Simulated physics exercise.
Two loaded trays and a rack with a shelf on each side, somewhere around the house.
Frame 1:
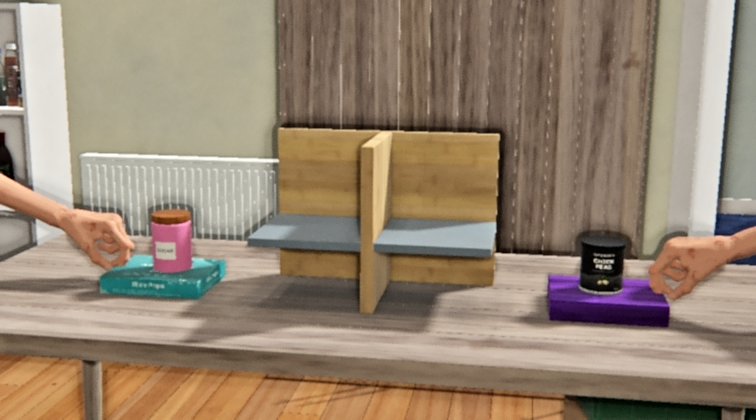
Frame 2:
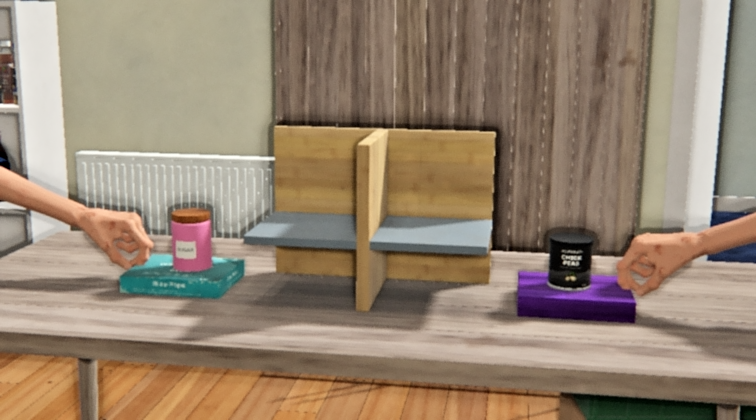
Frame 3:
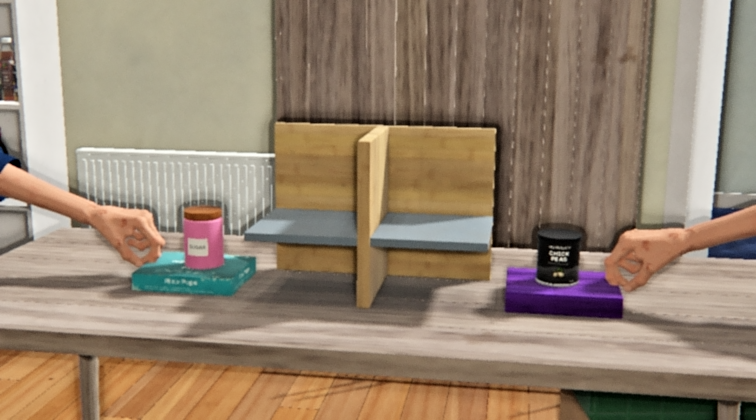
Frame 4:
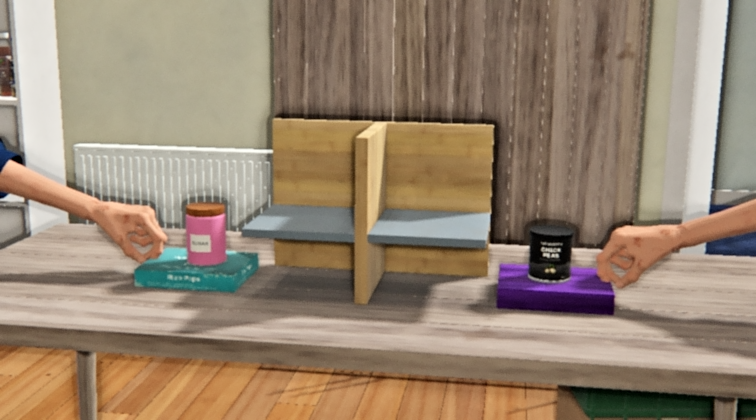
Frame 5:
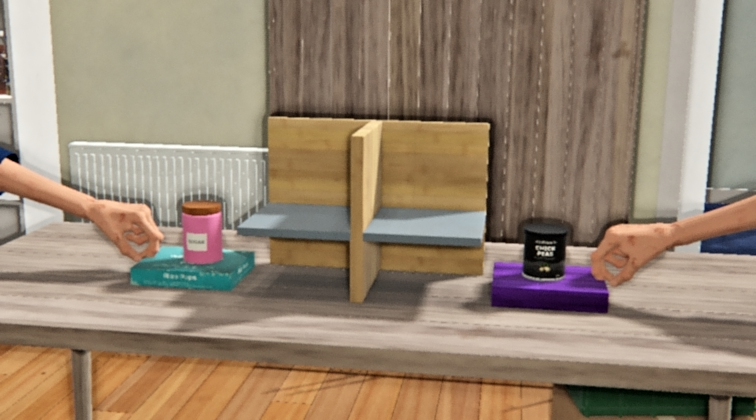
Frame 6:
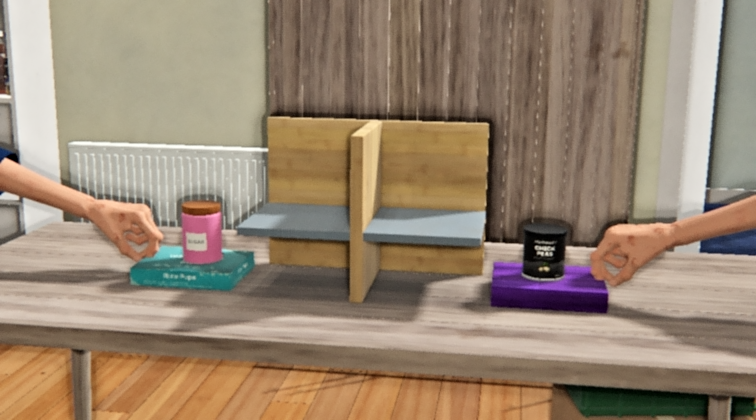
To begin with, two hands on opposite sides of a table push a turquoise packet carrying a pink jar and a purple board carrying a black pot inward, toward a wooden rack with grey shelves. The movement then slows, and by the close the hands and both loads are nearly still.
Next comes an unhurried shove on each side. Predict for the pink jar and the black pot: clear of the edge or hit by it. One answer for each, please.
Prediction: Pink jar: Hit; black pot: Hit.
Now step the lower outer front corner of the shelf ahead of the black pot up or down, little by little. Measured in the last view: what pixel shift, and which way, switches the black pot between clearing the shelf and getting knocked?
Up, by 8 pixels.
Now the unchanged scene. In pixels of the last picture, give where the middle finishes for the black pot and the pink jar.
About (528, 275) and (205, 258).
Then, 1.48 s on from there, pink jar pushed back on its carrier near (234, 234); black pot turned 10° from its first pose near (502, 250).
Then, 1.92 s on from there, pink jar pushed back on its carrier near (234, 234); black pot turned 71° from its first pose near (518, 267).
Then, 2.46 s on from there, pink jar turned 39° from its first pose near (232, 240); black pot on its side near (528, 275).
In the end, the pink jar gets scraped off its spot, near (205, 258); the black pot gets scraped off its spot, near (528, 275).
